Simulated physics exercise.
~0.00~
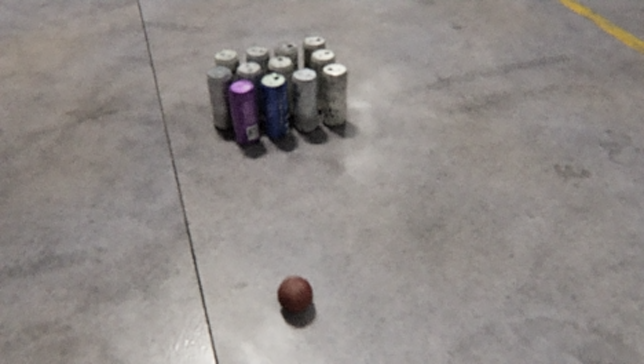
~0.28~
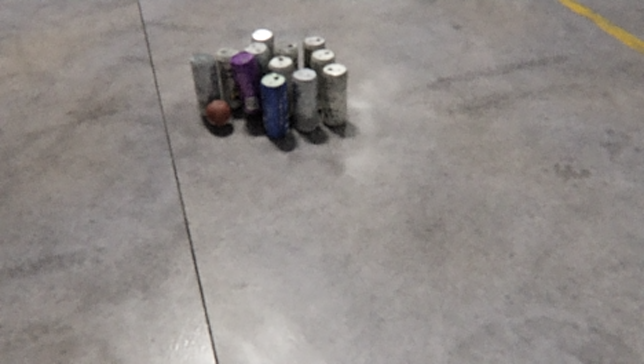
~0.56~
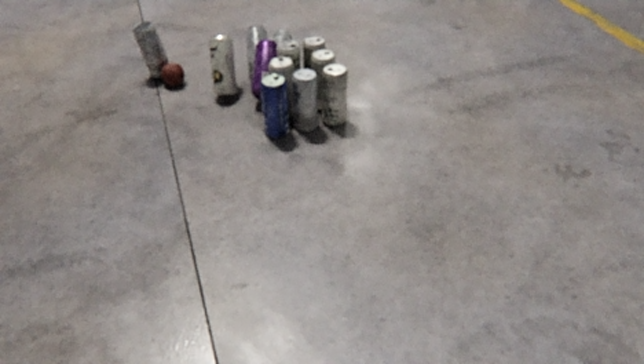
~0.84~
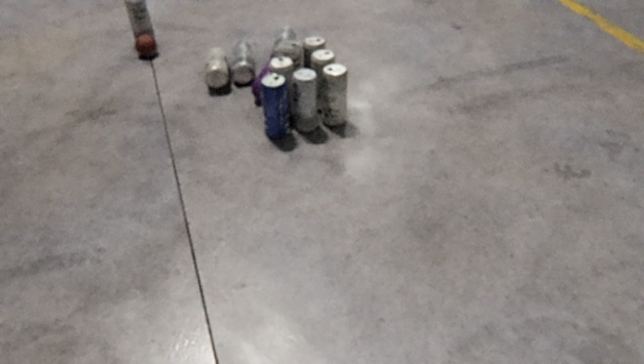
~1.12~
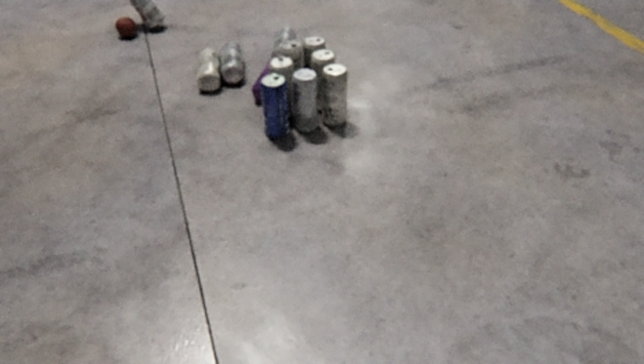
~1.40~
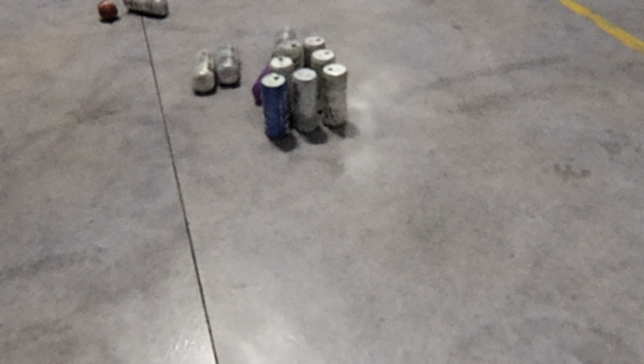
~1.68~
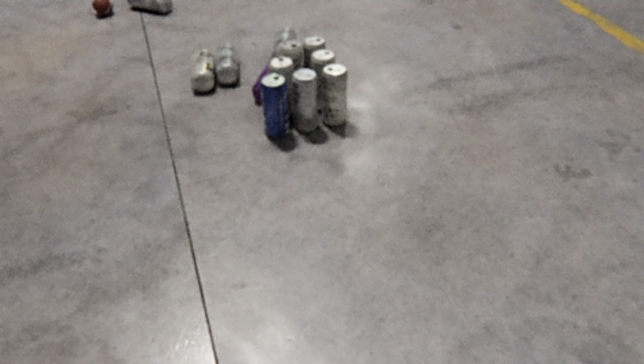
Small reddish-brown ball rolling into grouped tubes on a concrete floor, toppling the purple one and several others, the blue staying upright.
